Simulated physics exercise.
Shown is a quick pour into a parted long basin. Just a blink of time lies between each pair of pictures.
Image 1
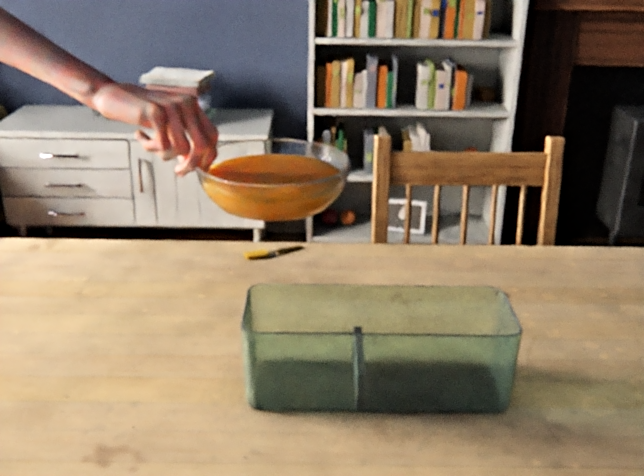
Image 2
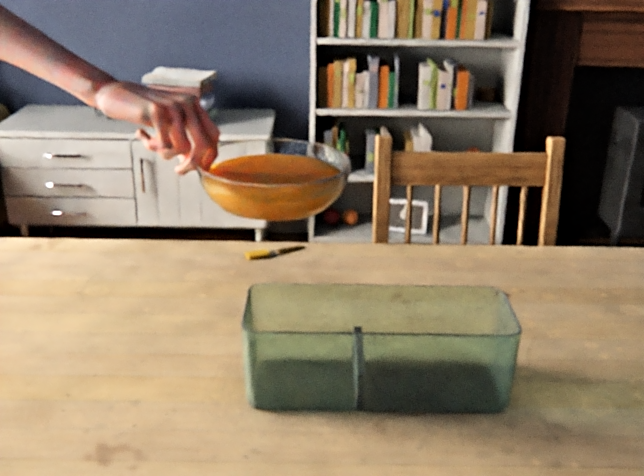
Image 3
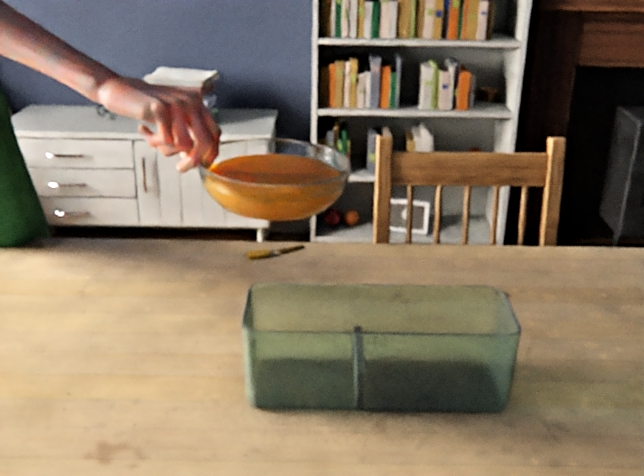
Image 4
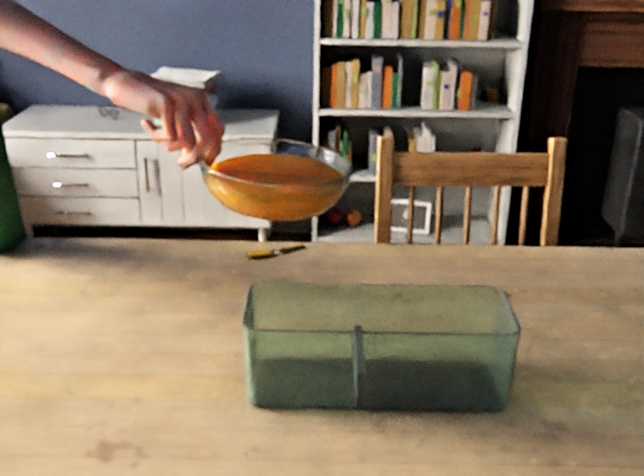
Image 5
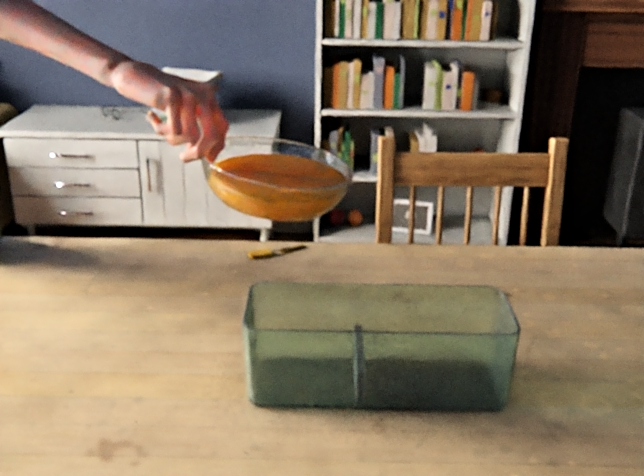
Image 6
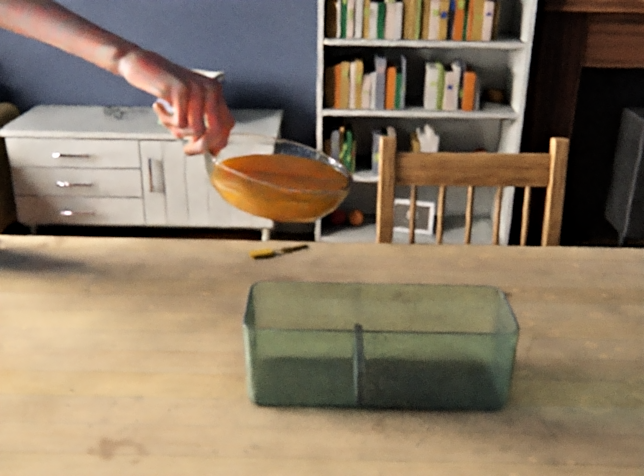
A hand held a clear glass bowl of orange juice above a wooden table, near a green-tinted divided basin, and slowly tilted it a little to the right while something green briefly showed at the left edge.
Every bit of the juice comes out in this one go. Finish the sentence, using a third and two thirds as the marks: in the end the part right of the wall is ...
More than two thirds of the whole.
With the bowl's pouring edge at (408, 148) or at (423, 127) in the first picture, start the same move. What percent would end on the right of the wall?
About 90 % the first time, about 85 % the second.
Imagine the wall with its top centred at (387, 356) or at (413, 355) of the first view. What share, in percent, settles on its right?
Around 55 percent in try one and around 15 percent in try two.
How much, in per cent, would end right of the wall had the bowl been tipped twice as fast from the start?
Near 65 parts in a hundred.
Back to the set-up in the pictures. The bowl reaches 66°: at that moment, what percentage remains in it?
It works out to close to 30 percent.
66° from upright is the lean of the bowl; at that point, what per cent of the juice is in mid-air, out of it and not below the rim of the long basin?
About 55 per cent.
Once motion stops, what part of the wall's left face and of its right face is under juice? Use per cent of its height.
Close to 20 for the left and 50 for the right.
A moment on, the bowl is tipped part way and 29 per cent is still to pour, 0 is left of the wall and 18 right of it.
Next, the bowl is tipped on its side and 1 per cent is still to pour, 13 is left of the wall and 74 right of it.
Then the bowl is tipped on its side and 0 per cent is still to pour, 19 is left of the wall and 75 right of it.
Later the bowl is tipped on its side and 0 per cent is still to pour, 20 is left of the wall and 74 right of it.
Finally, 20 per cent lies left of the wall, 74 right of it and 6 outside.
